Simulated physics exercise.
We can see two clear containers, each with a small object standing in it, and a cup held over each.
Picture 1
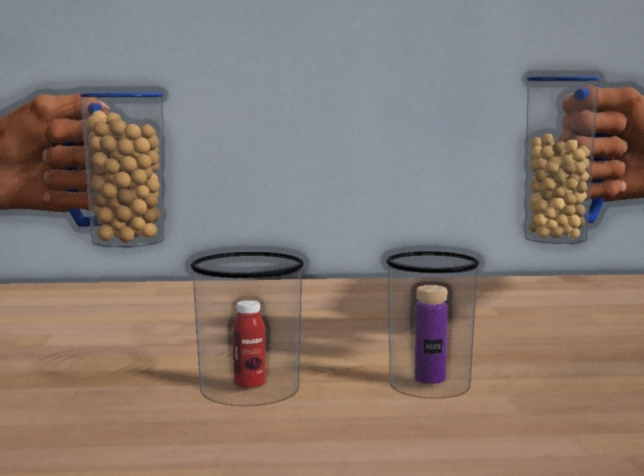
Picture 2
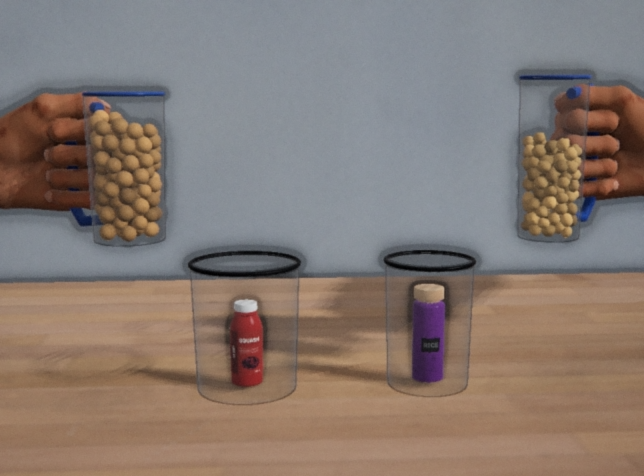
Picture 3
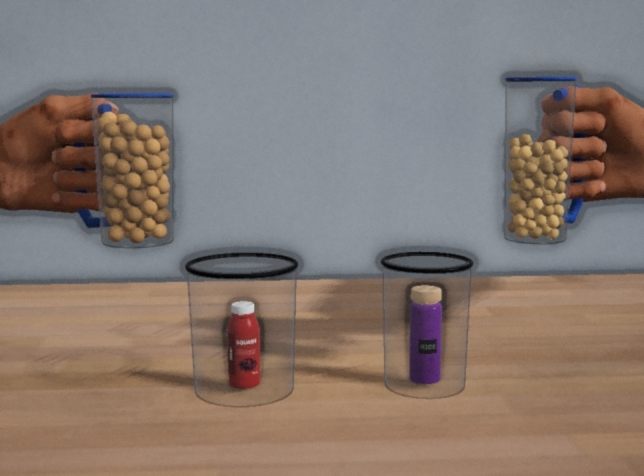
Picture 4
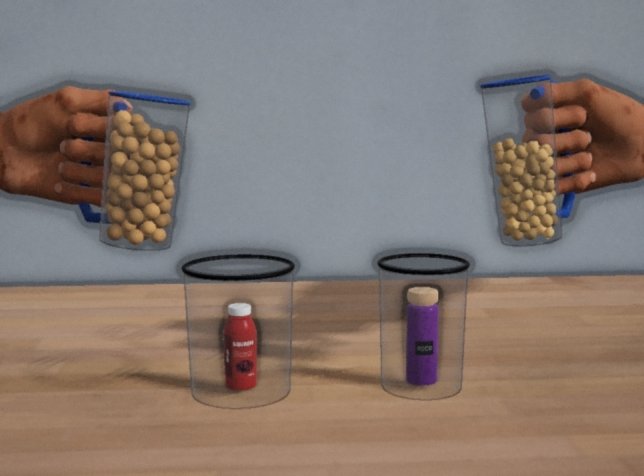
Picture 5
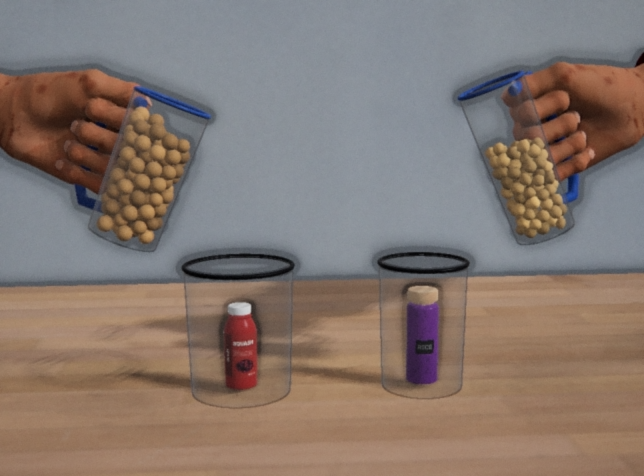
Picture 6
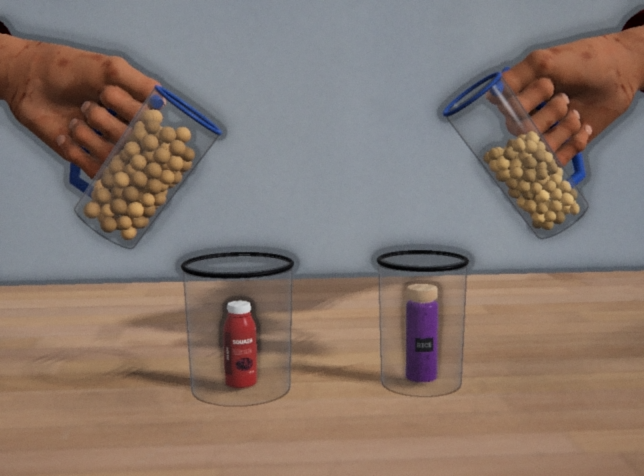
The video shows two hands holding clear cups of round beads and smaller pale pieces above two clear containers, each with a small bottle inside; the hands move slightly inward, then tilt the cups toward each other.
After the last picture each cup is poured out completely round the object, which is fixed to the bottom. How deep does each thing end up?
You'd see that the left one peeks out, while the right one peeks out.
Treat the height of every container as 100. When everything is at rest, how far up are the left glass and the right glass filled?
Roughly 55 % for the left and 55 % for the right.
Then, 0.26 s past the last view, left glass empty, all of its cupful still in the cup; right glass empty, all of its cupful still in the cup.
Then, 0.60 s past the last view, left glass nearly empty, nearly all of its cupful still in the cup; right glass empty, all of its cupful still in the cup.
Then, 0.95 s past the last view, left glass a quarter full, about a third of its cupful still in the cup; right glass nearly empty, most of its cupful still in the cup.
Finally, left glass half full (surface near (239, 321)), nothing beside it; right glass half full (surface near (422, 311)), a scatter of pieces on the table; the left thing is still showing; the right thing is still showing.
